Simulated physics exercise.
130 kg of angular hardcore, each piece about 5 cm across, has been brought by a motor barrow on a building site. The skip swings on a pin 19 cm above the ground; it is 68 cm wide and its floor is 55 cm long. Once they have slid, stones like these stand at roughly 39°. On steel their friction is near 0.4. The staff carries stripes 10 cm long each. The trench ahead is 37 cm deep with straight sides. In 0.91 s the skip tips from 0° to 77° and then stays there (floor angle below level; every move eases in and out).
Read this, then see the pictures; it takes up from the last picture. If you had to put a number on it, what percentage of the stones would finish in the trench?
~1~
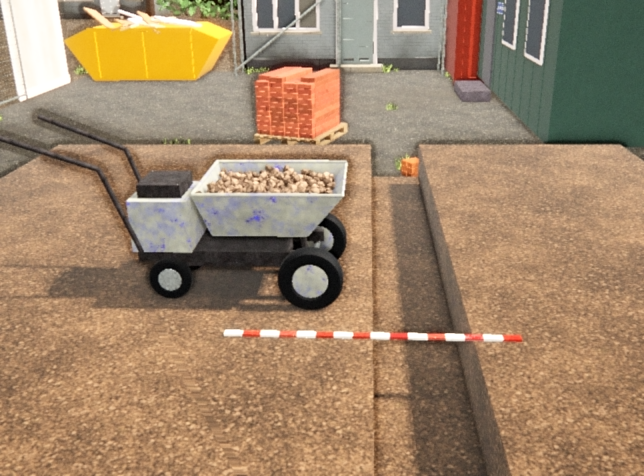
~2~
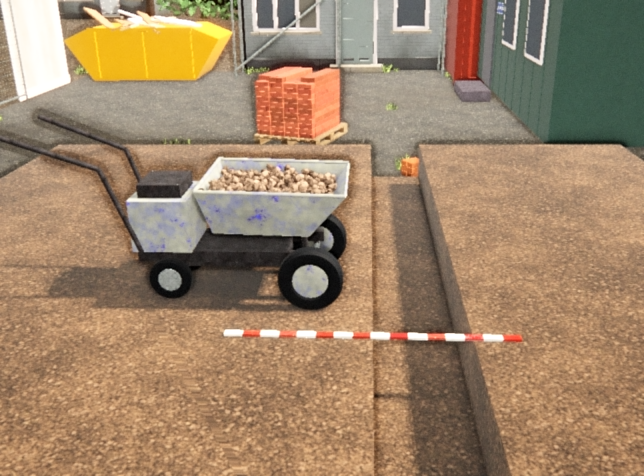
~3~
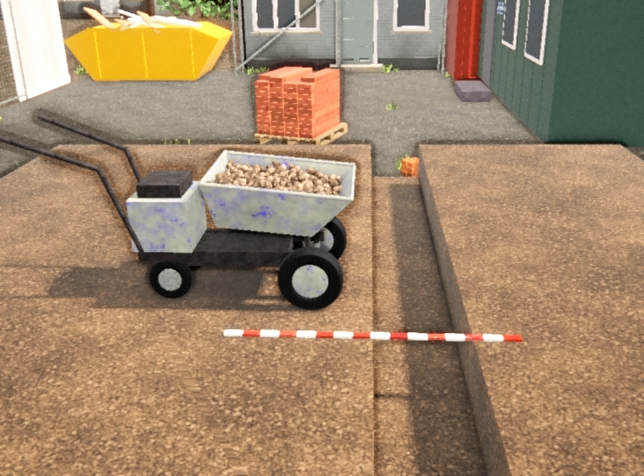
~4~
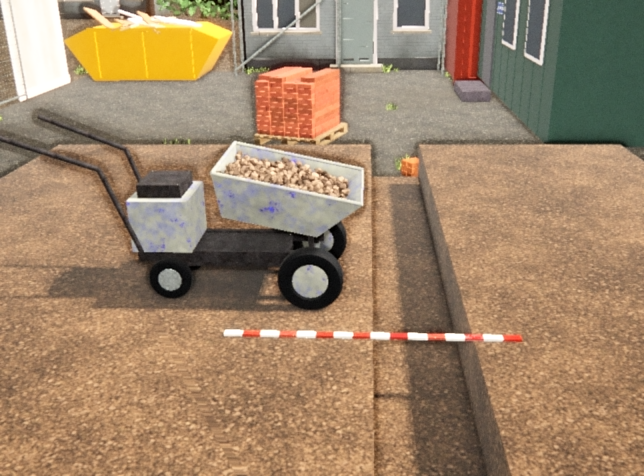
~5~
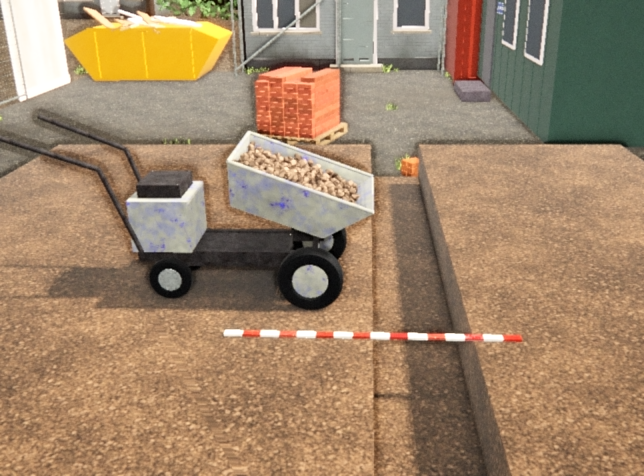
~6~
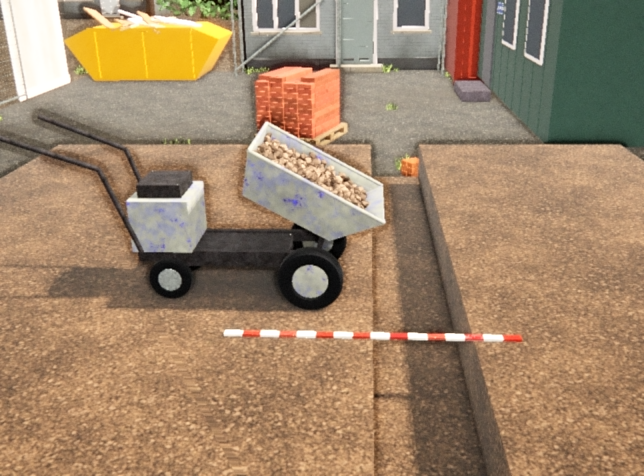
I'd put it at about 98 percent.
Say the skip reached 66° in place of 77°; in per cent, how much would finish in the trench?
Some 70% would finish there.
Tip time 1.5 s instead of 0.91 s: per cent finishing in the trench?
With that timing, about 100 per cent.
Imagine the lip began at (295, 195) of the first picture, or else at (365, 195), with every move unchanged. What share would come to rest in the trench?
First some 100, then 75 per cent.
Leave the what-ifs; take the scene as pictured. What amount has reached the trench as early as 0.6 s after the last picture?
Close to 45 per cent at that time.
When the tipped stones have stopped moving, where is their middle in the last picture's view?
Their middle ends up near (428, 327).
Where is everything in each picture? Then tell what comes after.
In the first picture, lip at (343, 196), floor tilted 0°, highest stones at (264, 176).
In the second picture, lip at (345, 197), floor tilted 2°, highest stones at (260, 174).
In the third picture, lip at (352, 200), floor tilted 6°, highest stones at (256, 169).
In the fourth picture, lip at (362, 205), floor tilted 12°, highest stones at (244, 162).
In the fifth picture, lip at (373, 213), floor tilted 20°, highest stones at (255, 152).
In the sixth picture, lip at (384, 223), floor tilted 29°, highest stones at (269, 145).
Then, 0.3 s after the last picture the floor is at 65°, 100 % in the skip; the foremost stones are at (408, 251).
Then, 0.6 s after the last picture the floor is at 77°, 54 % in the skip, 45 % in the trench, 1 % past the trench; the foremost stones are at (467, 282).
Then, 1.0 s after the last picture the floor is at 77°, 16 % in the skip, 81 % in the trench, 2 % past the trench; the foremost stones are at (518, 282).
Then, 2.9 s after the last picture the floor is at 77°, 0 % in the skip, 98 % in the trench, 2 % past the trench; the foremost stones are at (527, 284).
